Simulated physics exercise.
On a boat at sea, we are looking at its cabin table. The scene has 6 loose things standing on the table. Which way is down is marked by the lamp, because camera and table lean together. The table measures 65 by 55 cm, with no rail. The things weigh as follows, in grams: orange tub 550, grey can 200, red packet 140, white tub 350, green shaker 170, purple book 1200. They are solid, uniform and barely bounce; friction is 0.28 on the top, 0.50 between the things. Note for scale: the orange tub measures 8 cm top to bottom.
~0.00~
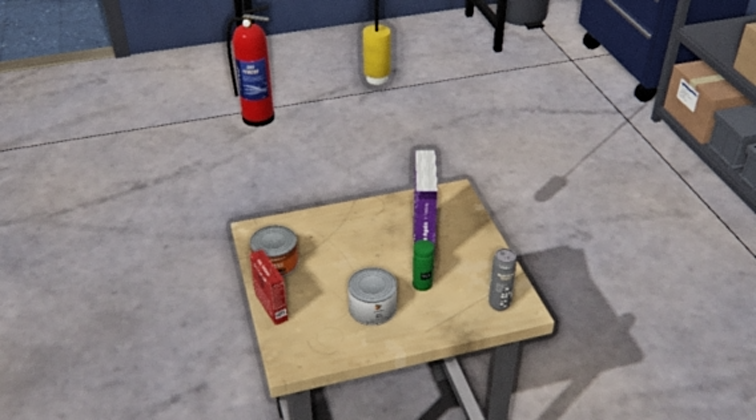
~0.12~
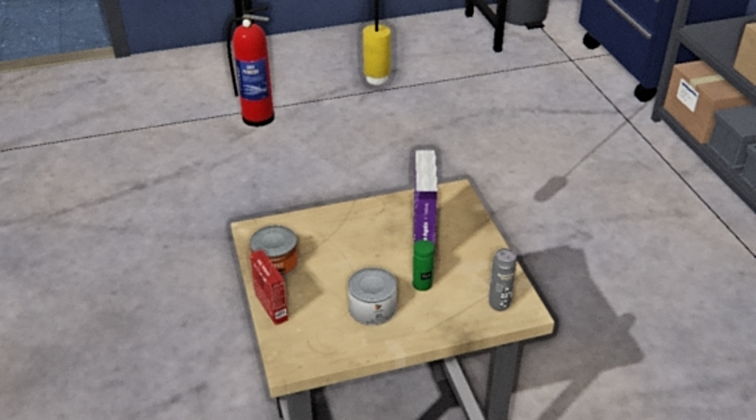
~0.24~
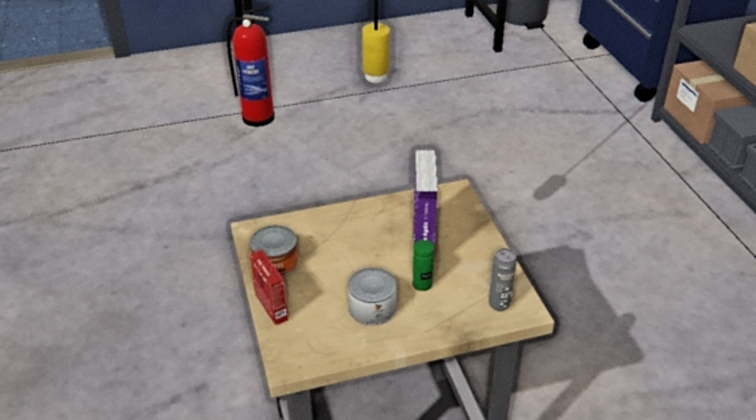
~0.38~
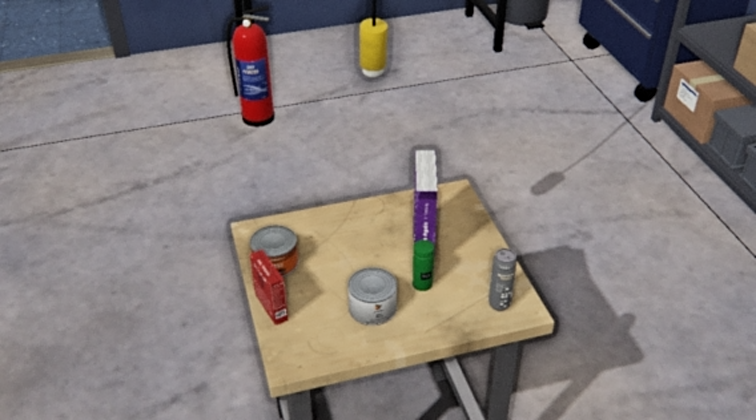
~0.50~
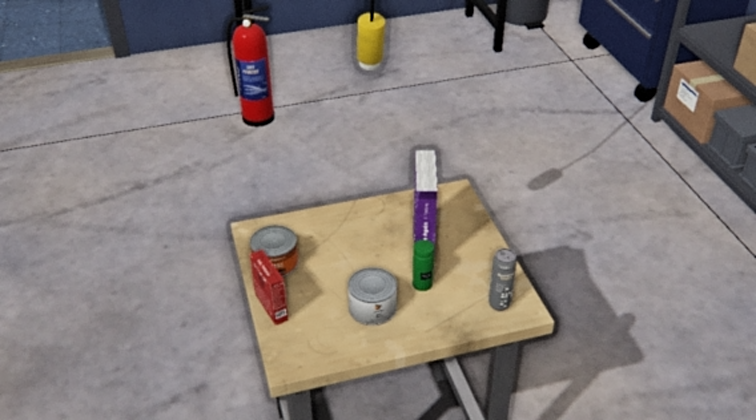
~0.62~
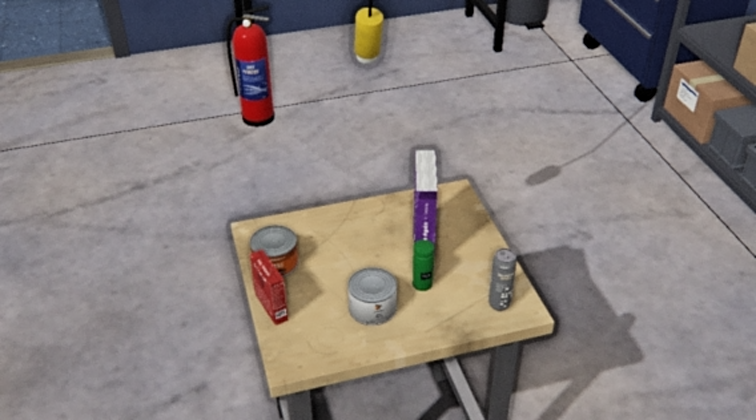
Six items stay still on a table while a hanging yellow cylinder behind shifts slightly up-left.
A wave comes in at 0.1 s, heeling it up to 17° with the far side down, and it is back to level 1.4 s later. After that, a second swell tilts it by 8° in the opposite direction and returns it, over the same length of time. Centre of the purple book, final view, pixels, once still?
Roughly (423, 207).
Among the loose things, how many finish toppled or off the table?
0.
After 0.92 s, heel 16°, far side down.
After 1.02 s, heel 13°, far side down.
After 1.22 s, heel 6°, far side down.
After 2.62 s, heel 3°, near side down.
At rest (3.4 s), all 6 in place, give or take 5 cm. In the last view, purple book near (423, 207).
